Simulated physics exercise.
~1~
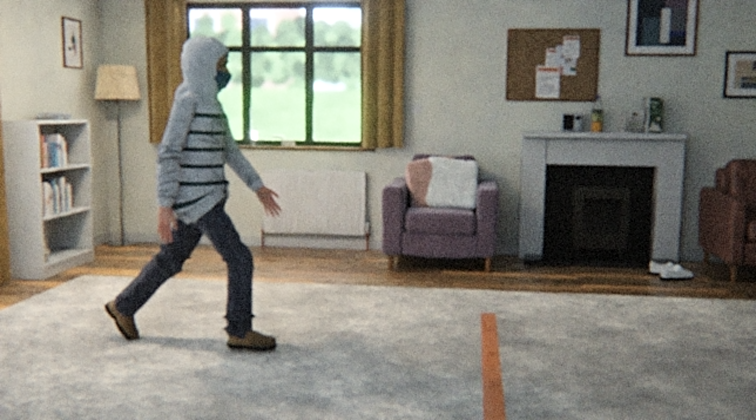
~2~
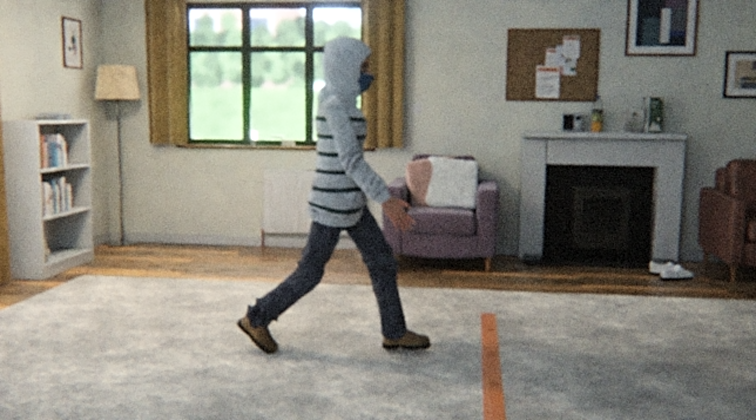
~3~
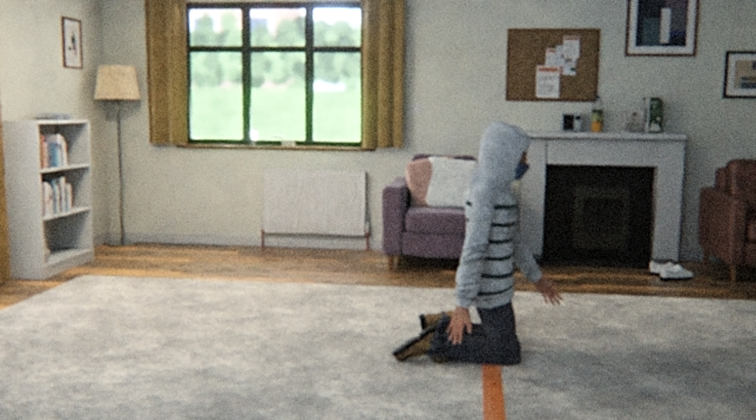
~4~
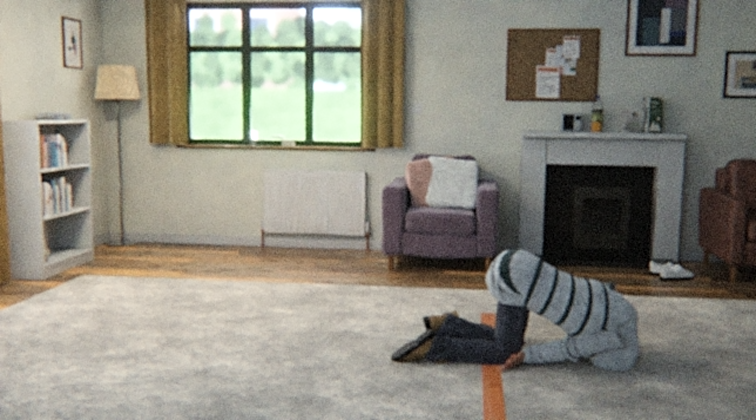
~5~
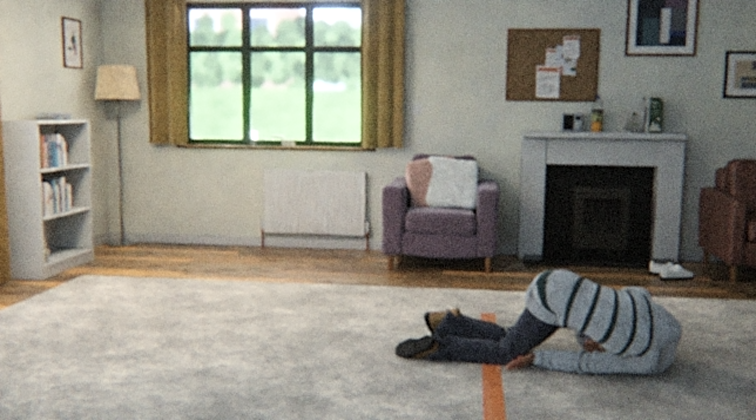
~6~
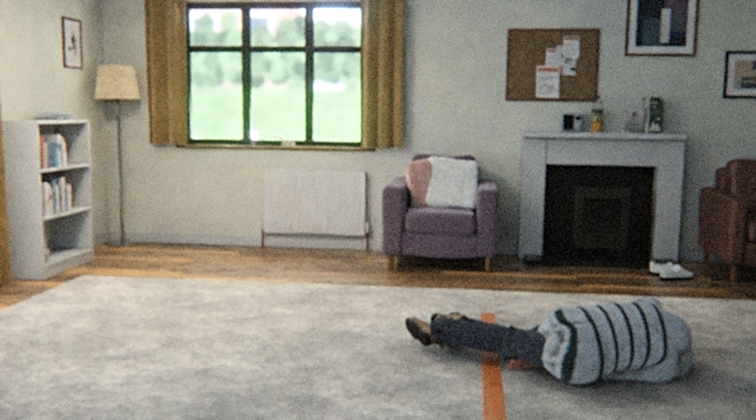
A visitor in a striped grey hoodie and face mask walked right across the living room rug, dropped to their knees at the orange tape, folded forward to the floor and ended lying still, with hips, chest and head past the tape.
